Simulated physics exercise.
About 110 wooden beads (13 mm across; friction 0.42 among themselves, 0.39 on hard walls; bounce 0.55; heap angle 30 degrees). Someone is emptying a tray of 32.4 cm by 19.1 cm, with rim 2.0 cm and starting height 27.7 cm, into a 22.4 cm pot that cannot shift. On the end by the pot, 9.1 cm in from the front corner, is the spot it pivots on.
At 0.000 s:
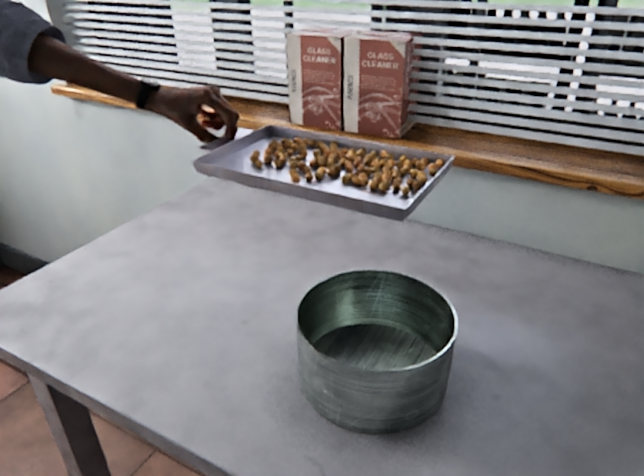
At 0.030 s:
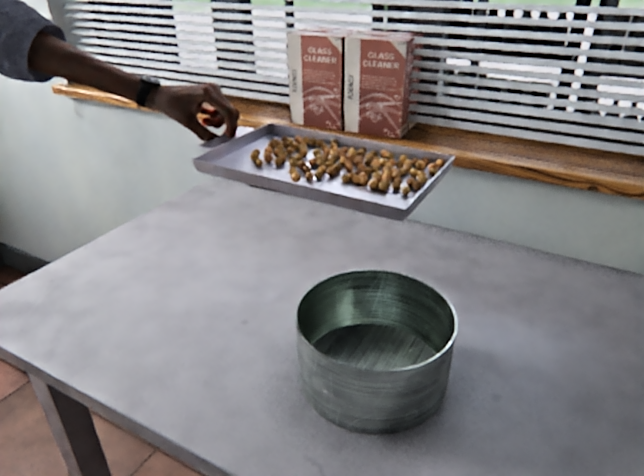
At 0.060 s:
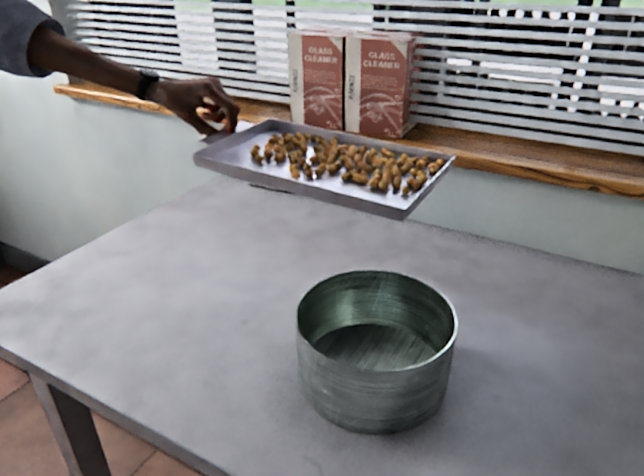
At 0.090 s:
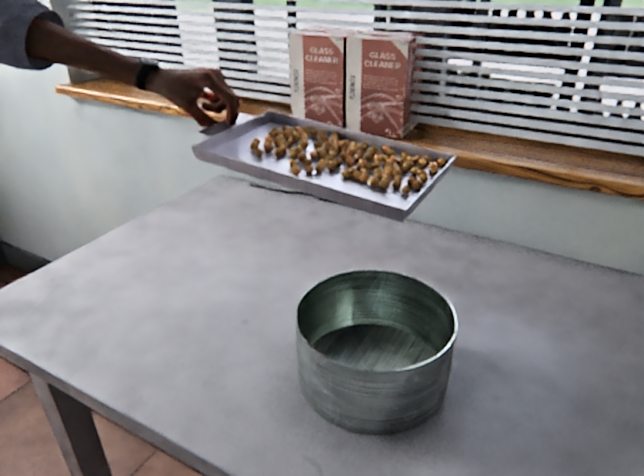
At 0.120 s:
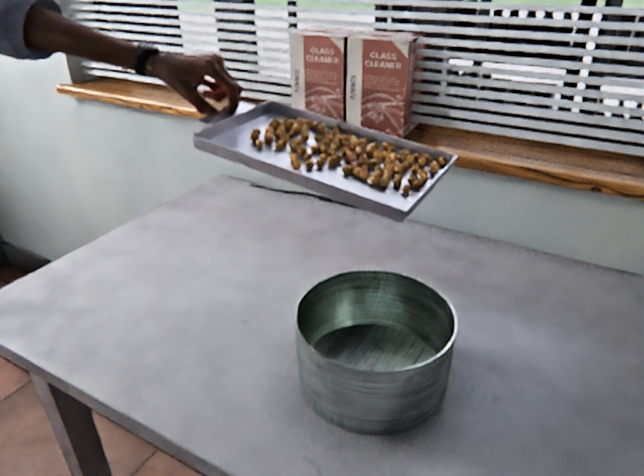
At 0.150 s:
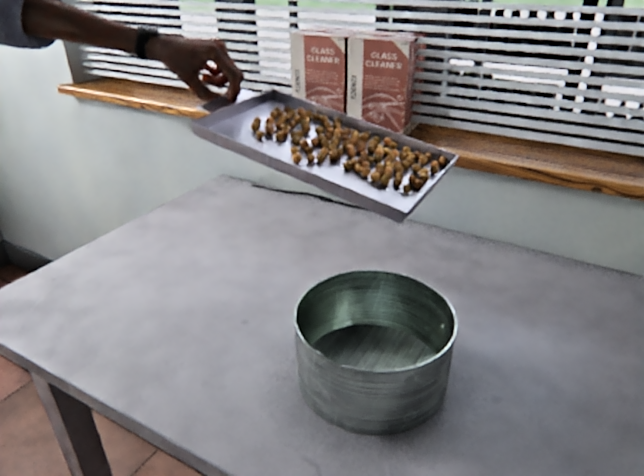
The clip shows a hand holding a shallow tray of small brown pieces above a grey table with a round metal pot, two boxes behind; the hand gradually raises the tray's left end, tilting it down toward the right.
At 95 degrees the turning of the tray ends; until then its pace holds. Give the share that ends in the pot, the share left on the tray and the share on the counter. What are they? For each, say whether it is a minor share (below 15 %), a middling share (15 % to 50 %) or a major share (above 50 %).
As I see it, pot: A fair amount; tray: A little; counter: The main mass.
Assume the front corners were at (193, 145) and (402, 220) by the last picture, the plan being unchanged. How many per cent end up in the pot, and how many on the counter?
You'd end with pot at 100 and counter at 0.
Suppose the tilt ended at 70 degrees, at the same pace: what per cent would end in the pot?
5 percent.
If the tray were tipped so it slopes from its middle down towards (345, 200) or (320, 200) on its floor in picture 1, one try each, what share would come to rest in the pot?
Approximately 100 percent, then 90 percent.
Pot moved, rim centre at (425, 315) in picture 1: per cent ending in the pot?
Share in pot at that spot: Some 80 in a hundred.
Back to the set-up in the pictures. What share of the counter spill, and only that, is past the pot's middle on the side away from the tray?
About 90 percent of the spill.
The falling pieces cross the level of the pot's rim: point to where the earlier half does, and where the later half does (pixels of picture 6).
The first half passes near (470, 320) and the second half near (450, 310).
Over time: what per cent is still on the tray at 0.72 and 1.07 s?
Roughly 85 then 20.
After 0.49 s, tilt 51 degrees; the tray holds 100 %, the pot 0 %.
After 0.72 s, tilt 79 degrees; the tray holds 85 %, the pot 0 %.
After 1.07 s, tilt 95 degrees; the tray holds 20 %, the pot 15 %.
In the end, at 2.4 s, pot 40 %, tray 0 %, counter 60 %.
